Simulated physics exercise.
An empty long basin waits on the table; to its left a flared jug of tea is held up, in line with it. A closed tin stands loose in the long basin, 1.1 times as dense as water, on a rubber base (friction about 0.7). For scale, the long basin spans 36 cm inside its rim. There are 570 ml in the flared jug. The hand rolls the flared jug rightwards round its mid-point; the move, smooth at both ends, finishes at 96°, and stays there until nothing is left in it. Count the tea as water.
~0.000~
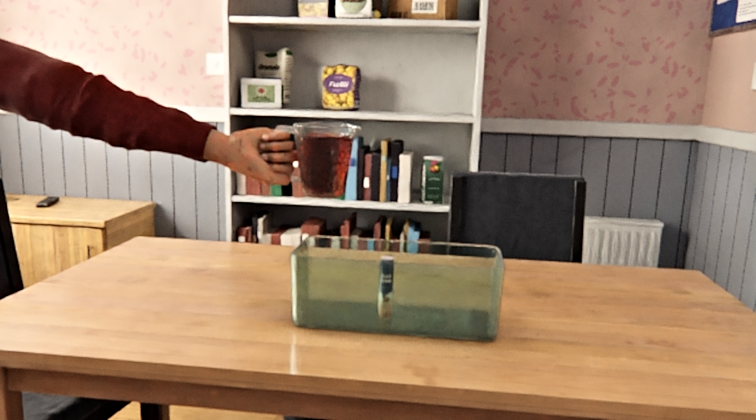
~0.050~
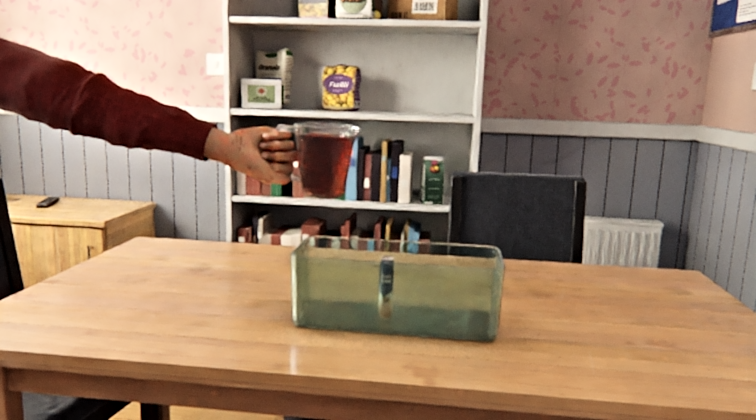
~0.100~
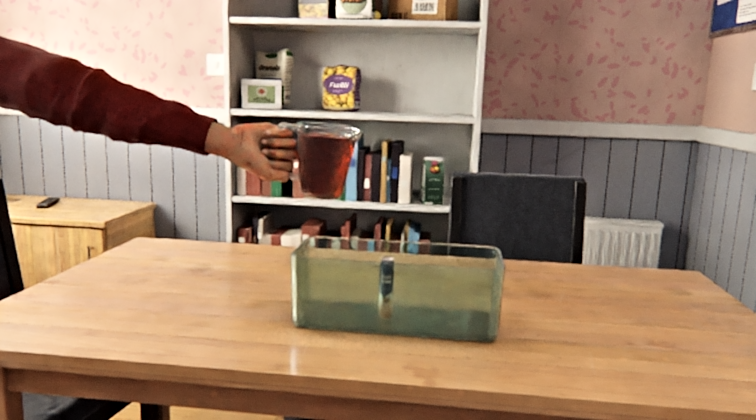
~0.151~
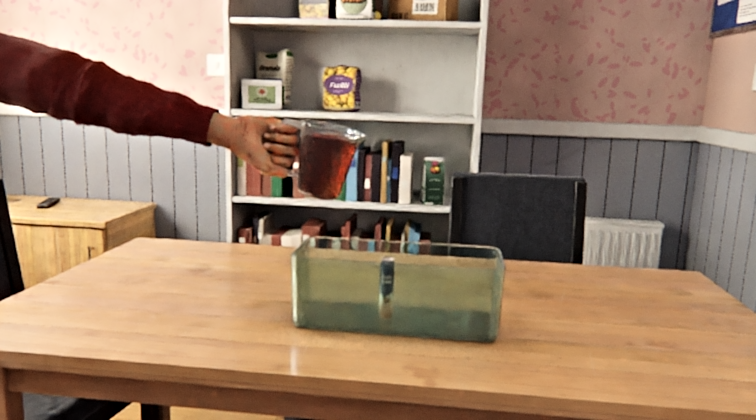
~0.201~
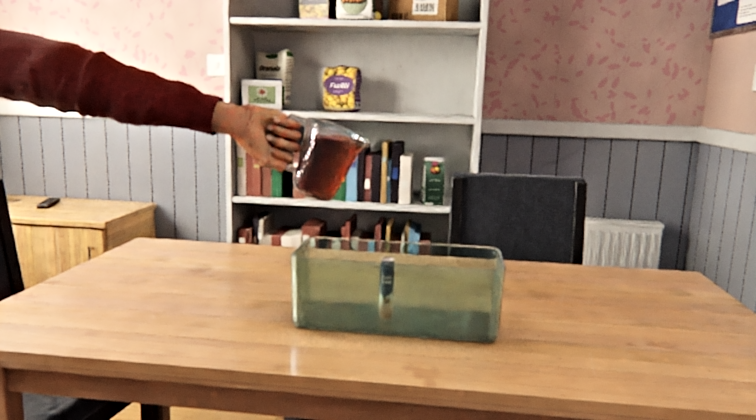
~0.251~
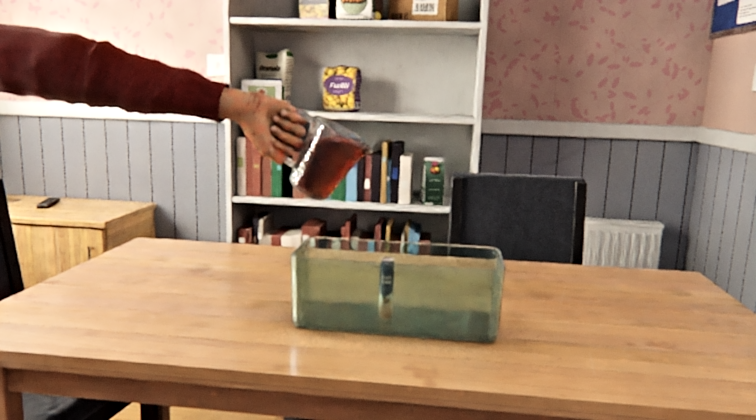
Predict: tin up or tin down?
It remains upright.
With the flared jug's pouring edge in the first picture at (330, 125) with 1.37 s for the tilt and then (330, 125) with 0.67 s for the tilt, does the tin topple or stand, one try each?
First it falls; then it falls.
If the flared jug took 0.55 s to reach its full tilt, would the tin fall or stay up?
The tin keeps standing.
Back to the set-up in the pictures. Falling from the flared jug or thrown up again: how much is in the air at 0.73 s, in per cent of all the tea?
Some 20 per cent.
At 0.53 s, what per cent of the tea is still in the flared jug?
Near 60 in a hundred.
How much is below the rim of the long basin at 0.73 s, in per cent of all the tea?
Near 60 in a hundred.
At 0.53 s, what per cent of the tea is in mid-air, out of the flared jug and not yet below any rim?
About 28 per cent.
After 0.53 s the tilt is 86° and 61 per cent is still to pour; the tin stands where it began.
After 0.73 s the tilt is 96° and 20 per cent is still to pour; the tin stands where it began.
After 0.94 s the tilt is 96° and 4 per cent is still to pour; the tin stands where it began.
After 1.17 s the tilt is 96° and 0 per cent is still to pour; the tin stands where it began.
In the end the tin stands where it began.
